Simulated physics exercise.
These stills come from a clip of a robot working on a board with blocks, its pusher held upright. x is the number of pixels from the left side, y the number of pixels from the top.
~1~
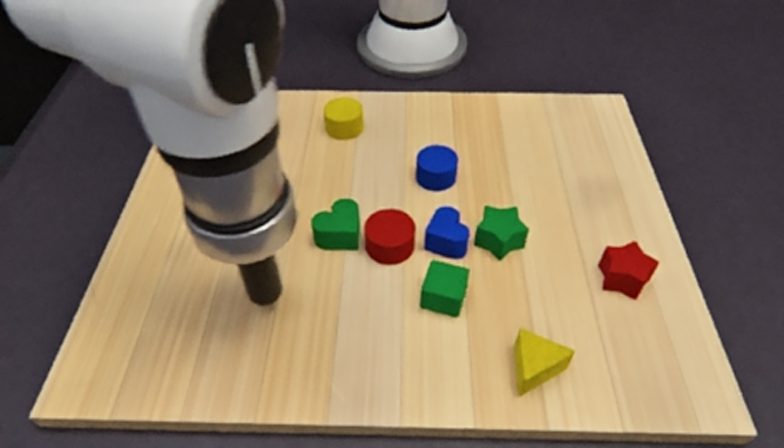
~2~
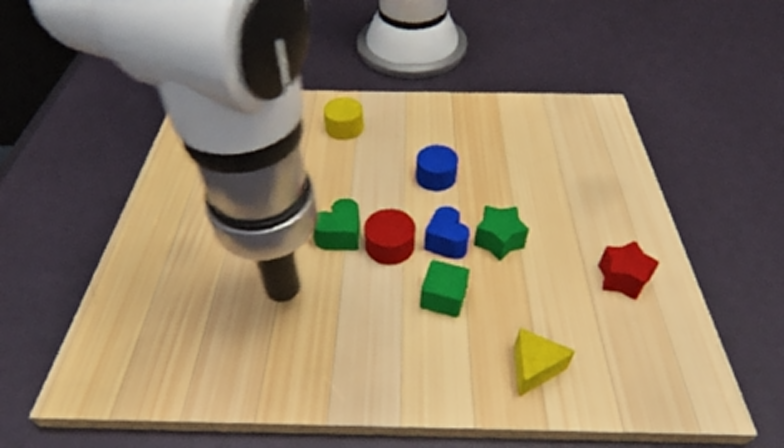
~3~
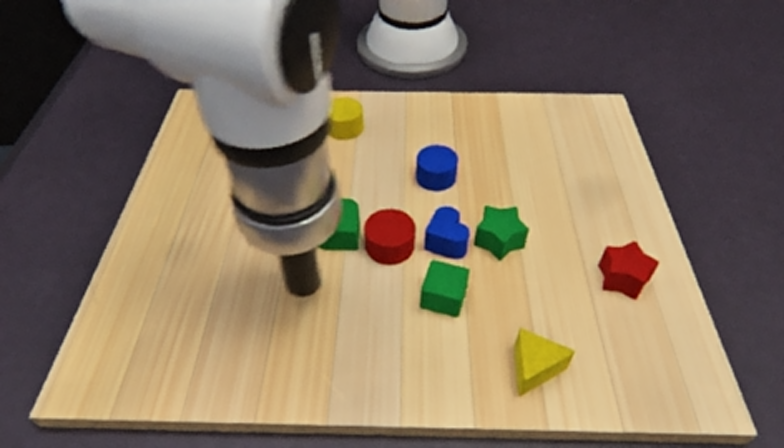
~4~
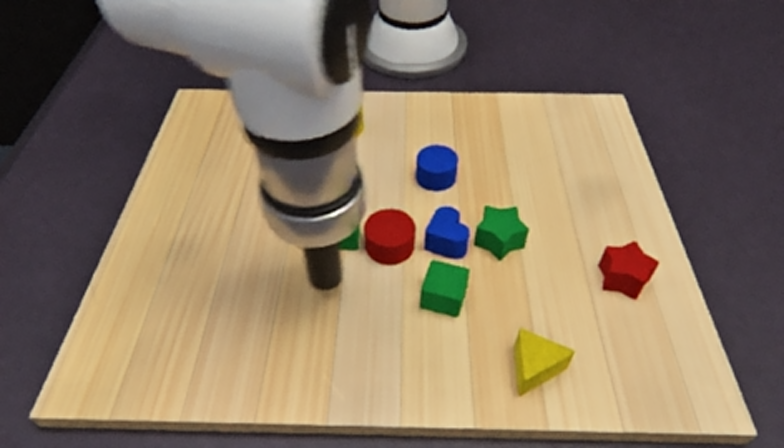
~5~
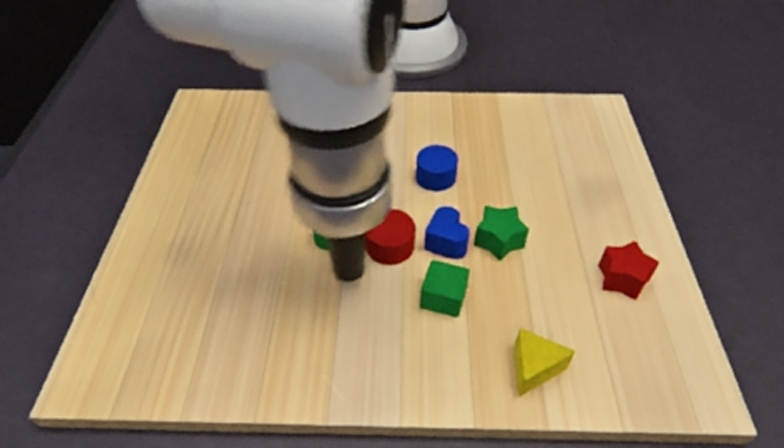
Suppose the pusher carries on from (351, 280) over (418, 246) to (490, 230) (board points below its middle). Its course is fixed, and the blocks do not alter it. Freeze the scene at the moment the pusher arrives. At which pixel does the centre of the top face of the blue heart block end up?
The middle of its upper face will lie at (534, 219).
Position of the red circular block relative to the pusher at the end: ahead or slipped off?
Expect to find it next to or behind the pusher.
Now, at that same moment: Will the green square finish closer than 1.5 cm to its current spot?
Answer: Yes.
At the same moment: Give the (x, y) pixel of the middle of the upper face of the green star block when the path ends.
Final place: (574, 227).
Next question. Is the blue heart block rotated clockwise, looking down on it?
Yes, that is what happens.
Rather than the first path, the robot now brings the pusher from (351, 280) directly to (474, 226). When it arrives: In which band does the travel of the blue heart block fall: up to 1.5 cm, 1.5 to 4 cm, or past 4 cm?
Travel: Beyond 4 cm.
What follows on the original path. One third of the way, pusher (396, 243); red circular block (411, 207).
Two thirds of the way, pusher (444, 228); red circular block (423, 194); blue heart block (486, 223), turned 25° clockwise; green star block (525, 222), turned 20° anticlockwise.
At the end, pusher (493, 218); green heart block still; red circular block (423, 194); green square still; blue heart block (534, 219), turned 45° clockwise; green star block (574, 227).
